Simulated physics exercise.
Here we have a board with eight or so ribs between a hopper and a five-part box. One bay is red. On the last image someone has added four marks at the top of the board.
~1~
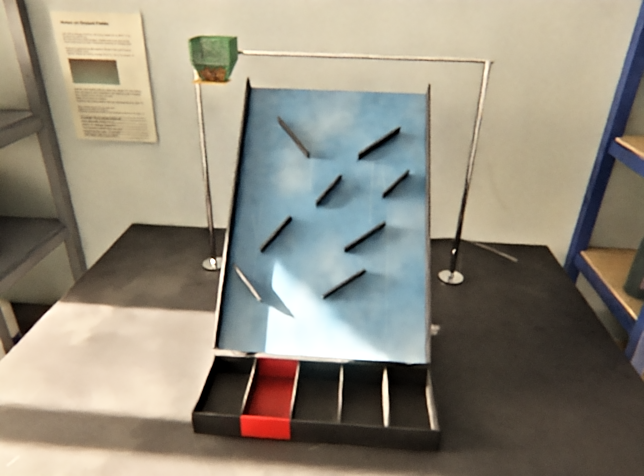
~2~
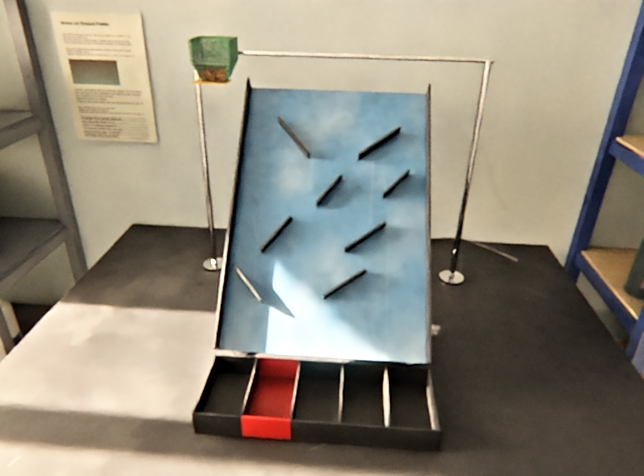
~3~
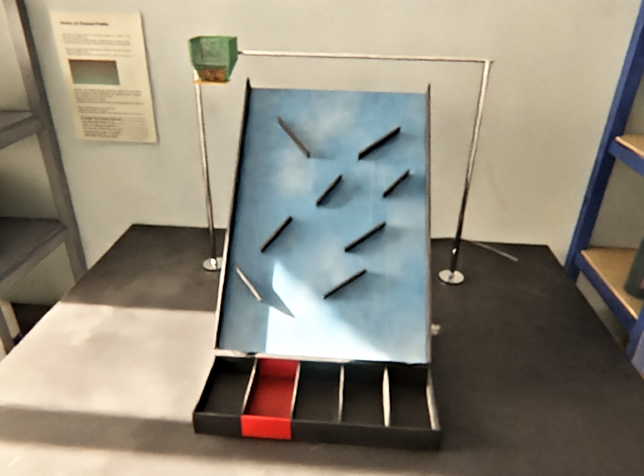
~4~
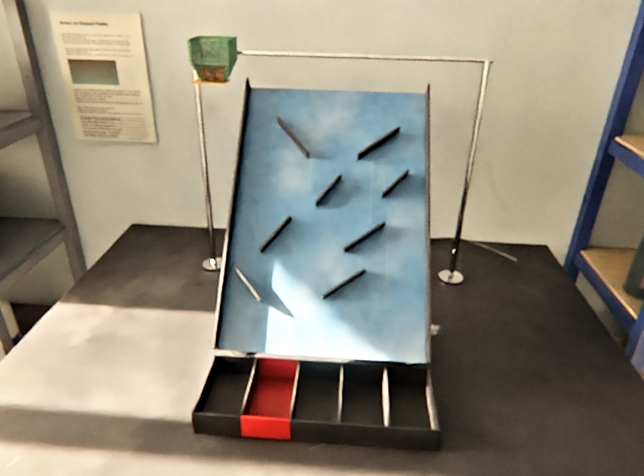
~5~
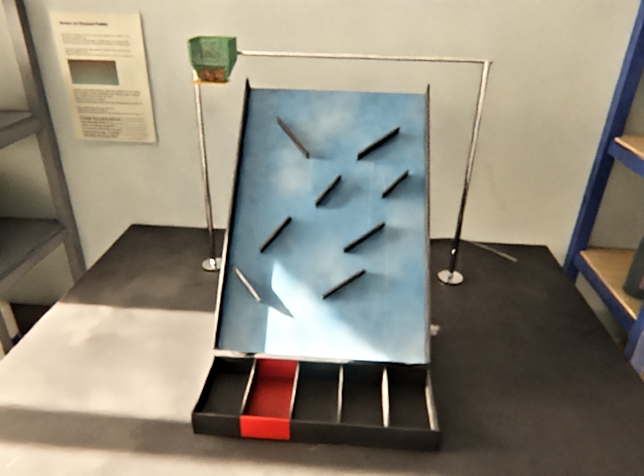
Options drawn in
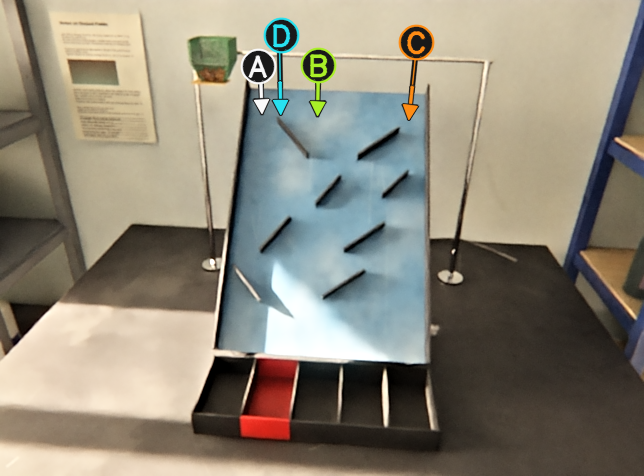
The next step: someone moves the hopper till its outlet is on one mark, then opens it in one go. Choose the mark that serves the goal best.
B beats the others.
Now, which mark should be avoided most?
Mark C.
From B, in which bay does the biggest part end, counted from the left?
The second.
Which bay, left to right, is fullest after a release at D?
The second from the left.
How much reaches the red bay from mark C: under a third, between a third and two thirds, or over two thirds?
It is under a third.
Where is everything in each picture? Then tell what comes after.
In the first picture, hopper at (216, 72), cereal balls, door shut.
In the second picture, ribs (278, 116) to (308, 153), (359, 154) to (400, 126), (316, 202) to (341, 174).
In the third picture, ribs (384, 193) to (409, 169), (260, 249) to (290, 215), (345, 248) to (386, 221).
In the fourth picture, ribs (233, 264) to (260, 300), (322, 296) to (365, 269).
In the fifth picture, red bay at (265, 427), number 2 of 5 from the left.
On the marked copy, mark A meets the board at (261, 108); mark B meets the board at (317, 110); mark C meets the board at (409, 114); mark D meets the board at (280, 109).
For mark A, about a third in the red bay, about two thirds in other bays.
For mark B, most in the red bay, a small part in other bays.
For mark C, about a quarter in the red bay, about two thirds in other bays, a small part outside the box.
For mark D, about two thirds in the red bay, about a third in other bays, a stray few outside the box.
